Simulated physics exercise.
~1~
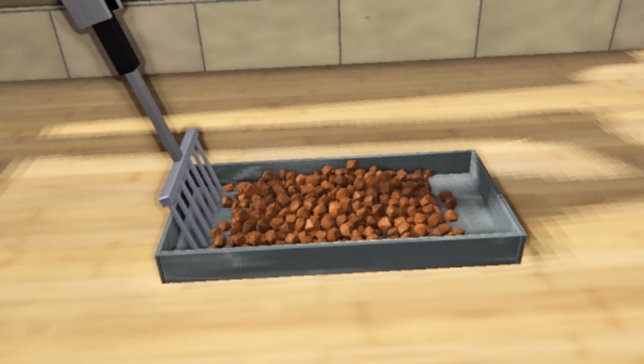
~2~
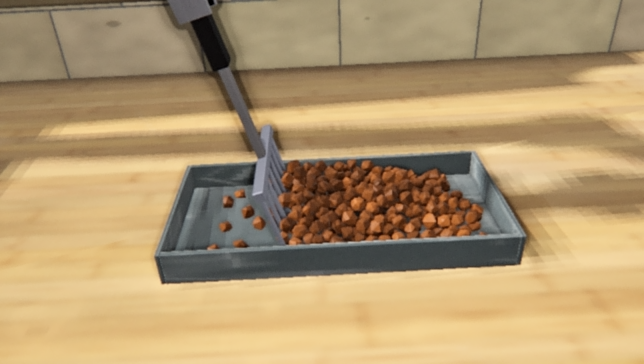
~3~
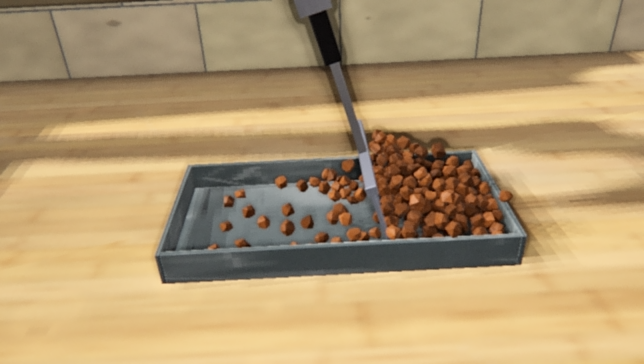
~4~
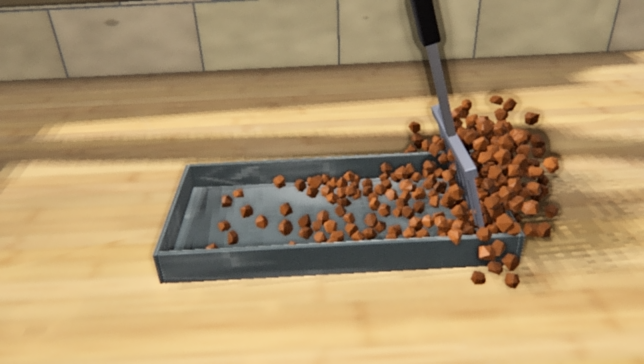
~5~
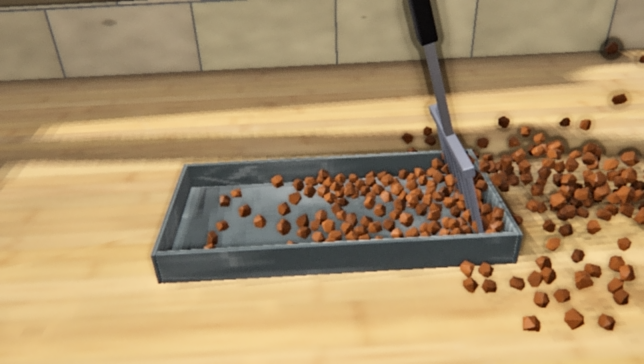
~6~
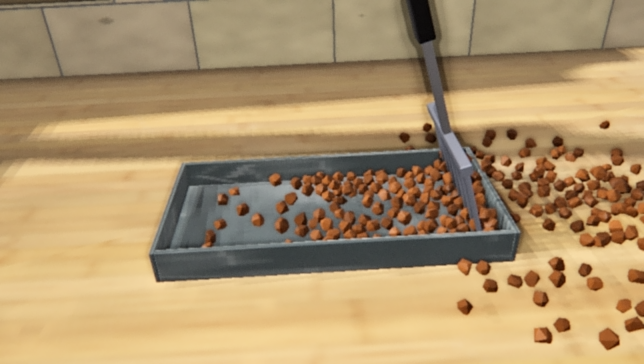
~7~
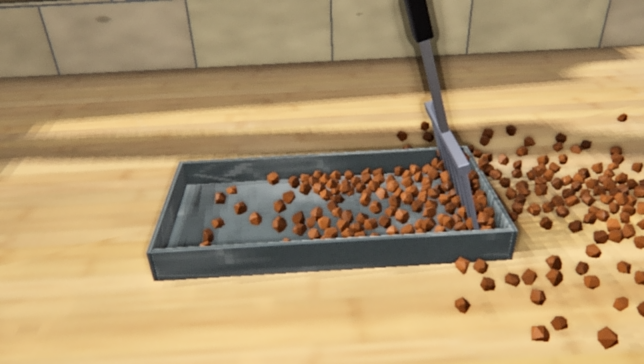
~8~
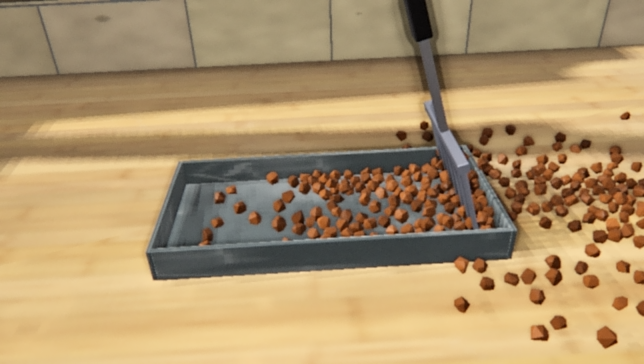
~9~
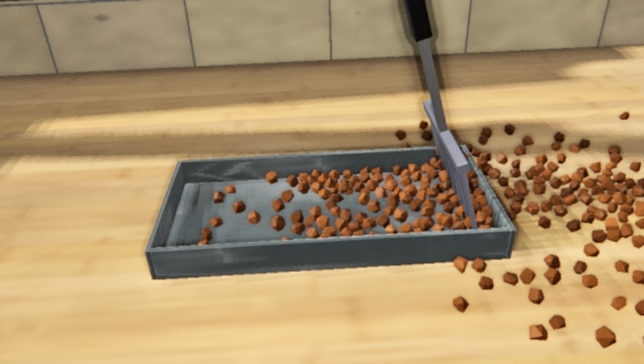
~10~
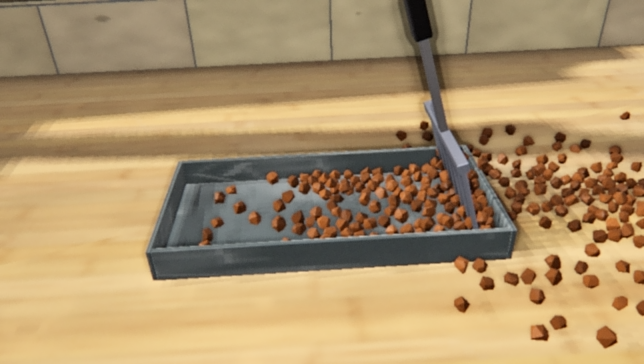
A heap of small reddish-brown pellets fills a shallow grey tray on a pale wooden table top, seen from slightly above with cream tiles behind. A grey pronged comb on a black-handled tool stands at the tray's left end and sweeps right, pushing the pellets into a steeper pile and leaving a few behind. At the right end the comb stops, and the pile bulges over the rim and spills out. Pellets scatter across the wood to the right and settle, while many others remain in the tray beside the motionless comb.
